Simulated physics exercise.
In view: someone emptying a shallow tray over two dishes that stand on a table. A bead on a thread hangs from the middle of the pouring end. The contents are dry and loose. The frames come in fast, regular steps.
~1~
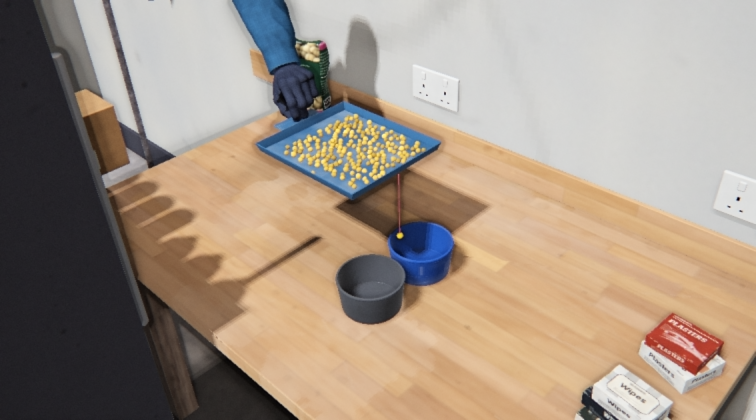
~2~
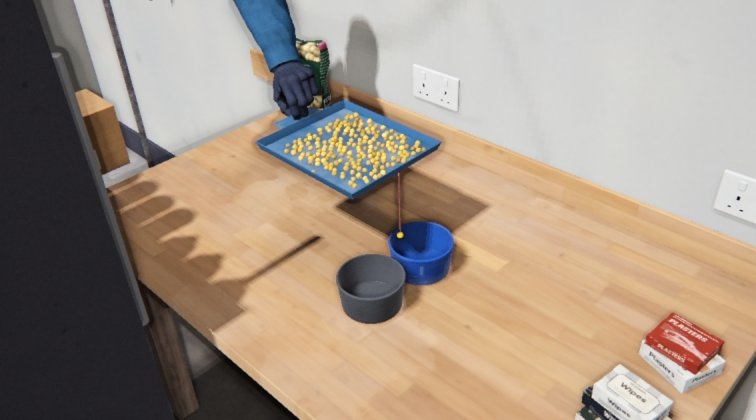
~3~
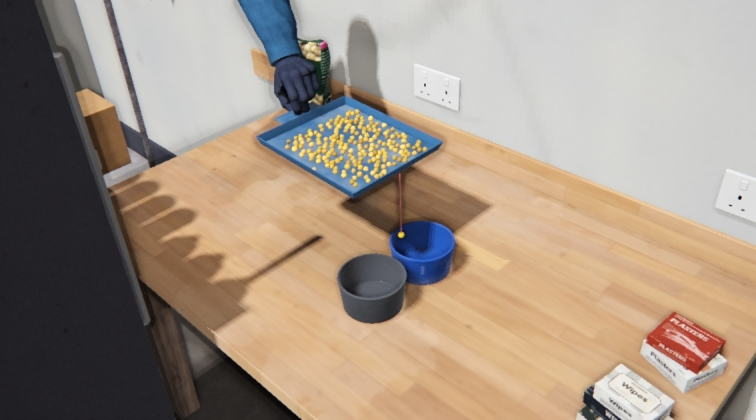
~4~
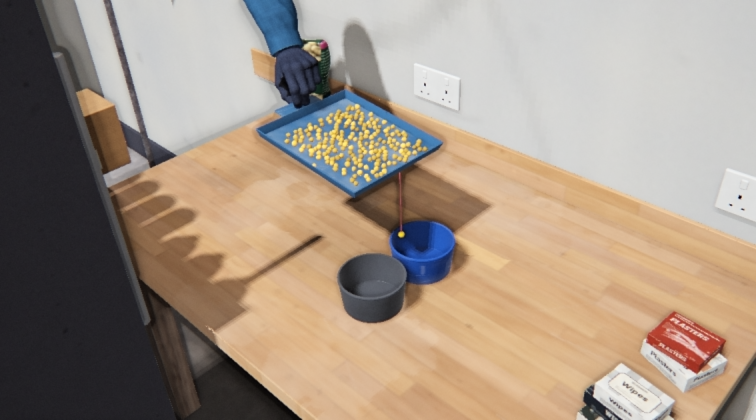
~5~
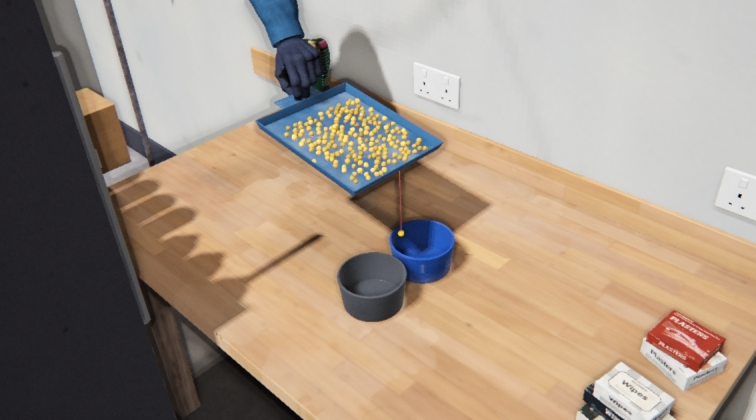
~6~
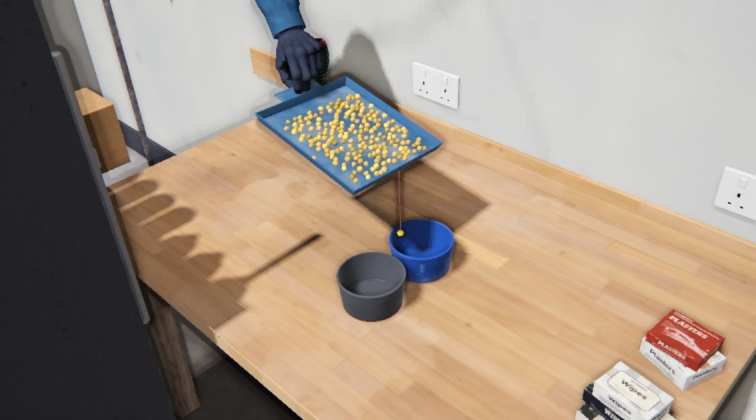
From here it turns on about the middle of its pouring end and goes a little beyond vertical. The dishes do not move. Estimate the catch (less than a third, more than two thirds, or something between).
In the dishes lies between a third and two thirds of it.
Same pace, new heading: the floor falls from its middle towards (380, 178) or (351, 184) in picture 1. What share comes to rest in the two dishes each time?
About 90 and 80 per cent.
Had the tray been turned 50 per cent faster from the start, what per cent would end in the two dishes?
Roughly 50 in a hundred.
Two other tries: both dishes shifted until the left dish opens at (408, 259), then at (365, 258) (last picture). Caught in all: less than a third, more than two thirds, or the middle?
One: Above two thirds. Two: Under a third.
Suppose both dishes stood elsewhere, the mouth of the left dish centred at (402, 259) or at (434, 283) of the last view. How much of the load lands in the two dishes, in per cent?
About 90 and 20 per cent.
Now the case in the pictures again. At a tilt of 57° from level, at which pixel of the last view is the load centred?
Around (399, 146).
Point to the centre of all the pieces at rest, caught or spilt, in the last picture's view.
Around (440, 262).
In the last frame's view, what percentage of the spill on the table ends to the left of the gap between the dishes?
Close to 0 per cent.
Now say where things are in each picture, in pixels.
The first frame shows corners of the pouring end at (352, 192) and (437, 142), level; middle of the load at (354, 146), puffed corn balls; left dish at (395, 302); right dish at (445, 265); bead on its thread at (400, 236).
The second frame shows corners of the pouring end at (352, 191) and (437, 142), level; middle of the load at (354, 145).
The third frame shows corners of the pouring end at (354, 190) and (439, 142), tipped barely, lowest at the right corner; middle of the load at (355, 143).
The fourth frame shows corners of the pouring end at (354, 190) and (439, 142), tipped a little, lowest at the right corner; middle of the load at (355, 139).
The fifth frame shows corners of the pouring end at (355, 188) and (439, 142), tipped a little, lowest at the right corner; middle of the load at (356, 135).
The sixth frame shows corners of the pouring end at (354, 188) and (439, 142), tipped a little, lowest at the right corner; middle of the load at (356, 132); left dish at (396, 300); right dish at (446, 262).
Soon, tray tipped steeply; nearly all on the tray; a stray few outside both; a stray few in the air.
A while on, tray tipped right over; about a quarter on the tray; a stray few in the left dish; about a quarter in the right dish; about a quarter outside both; about half in the air.
Towards the end, tray tipped past a quarter turn; a small part in the left dish; about half in the right dish; about half outside both.
Finally, tray tipped past a quarter turn; a small part in the left dish; about half in the right dish; about half outside both.
